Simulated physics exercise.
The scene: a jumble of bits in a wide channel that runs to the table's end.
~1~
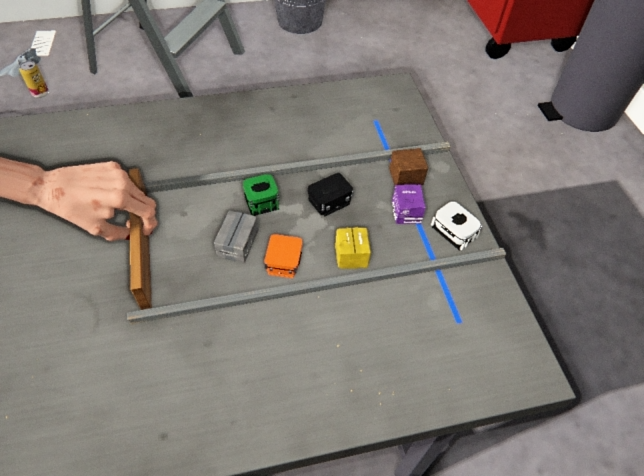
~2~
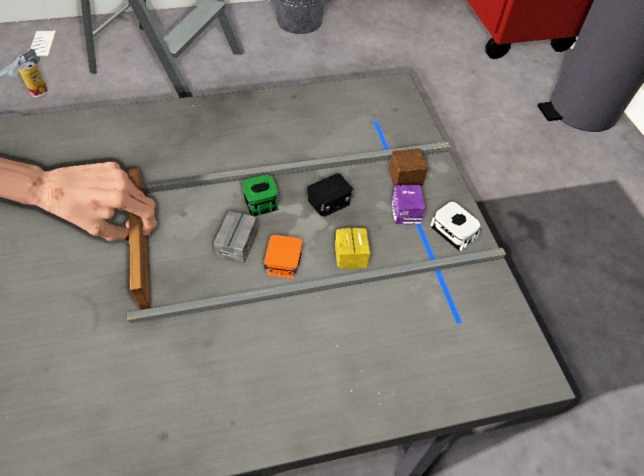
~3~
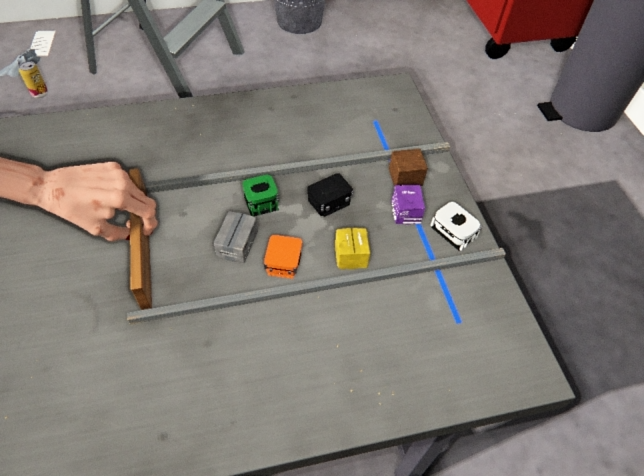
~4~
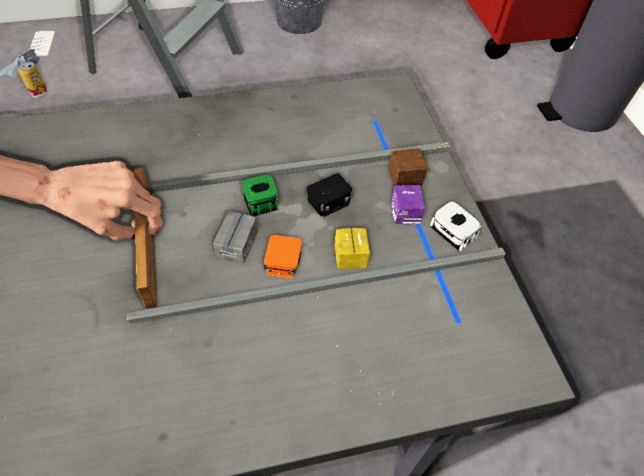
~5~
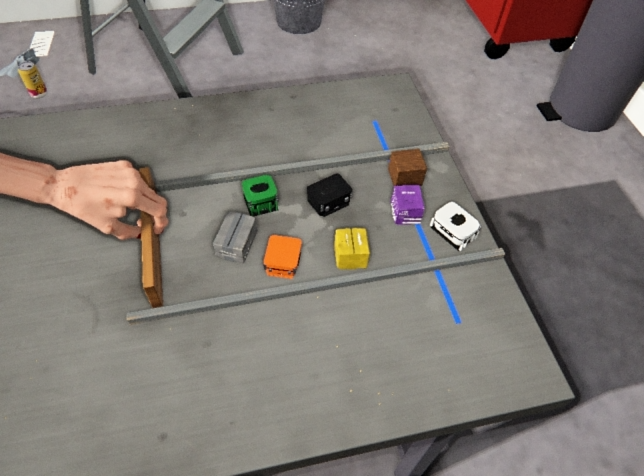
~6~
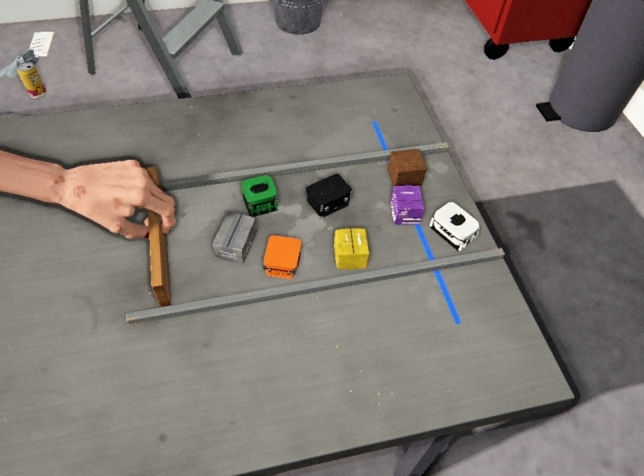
On a grey workshop table, a hand sliding a wooden board slightly right between two rails, the scattered coloured blocks staying virtually still.
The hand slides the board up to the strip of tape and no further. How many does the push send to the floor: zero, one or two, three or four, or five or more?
As it turns out, the number that fall off is one or two.
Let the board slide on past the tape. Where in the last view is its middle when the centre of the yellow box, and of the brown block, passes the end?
For the yellow box at (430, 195), for the brown block at (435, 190).
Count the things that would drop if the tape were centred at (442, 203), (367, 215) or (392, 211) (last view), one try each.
In that order 5, 0 and 0.
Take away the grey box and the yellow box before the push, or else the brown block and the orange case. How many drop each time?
The counts: 0 and 0.
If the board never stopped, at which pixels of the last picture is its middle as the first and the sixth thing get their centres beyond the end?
At (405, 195) for the first, at (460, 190) for the sixth.
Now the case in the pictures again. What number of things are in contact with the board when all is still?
3 of them.
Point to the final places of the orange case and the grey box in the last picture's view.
About (445, 242), and the other about (426, 202).
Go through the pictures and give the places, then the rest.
In the first picture, white case (456, 226); brown block (408, 168); purple box (408, 204); board (140, 236); tape (412, 208).
In the second picture, brown block (408, 169); orange case (284, 257).
In the third picture, purple box (408, 205); green case (261, 195).
In the fourth picture, white case (455, 226); black case (329, 196).
In the fifth picture, brown block (407, 169); yellow box (352, 249).
In the sixth picture, white case (455, 226); brown block (407, 169); purple box (407, 205); board (158, 234); tape (410, 208).
Early on, none off yet; white case at rest near (455, 226); brown block at rest near (407, 169); purple box at rest near (407, 205).
A while later, none off yet; white case moving near (465, 229); brown block travelled about its own width near (429, 161); purple box travelled about its own width near (440, 207).
Finally, the number that fall off is one or two; lost, white case.
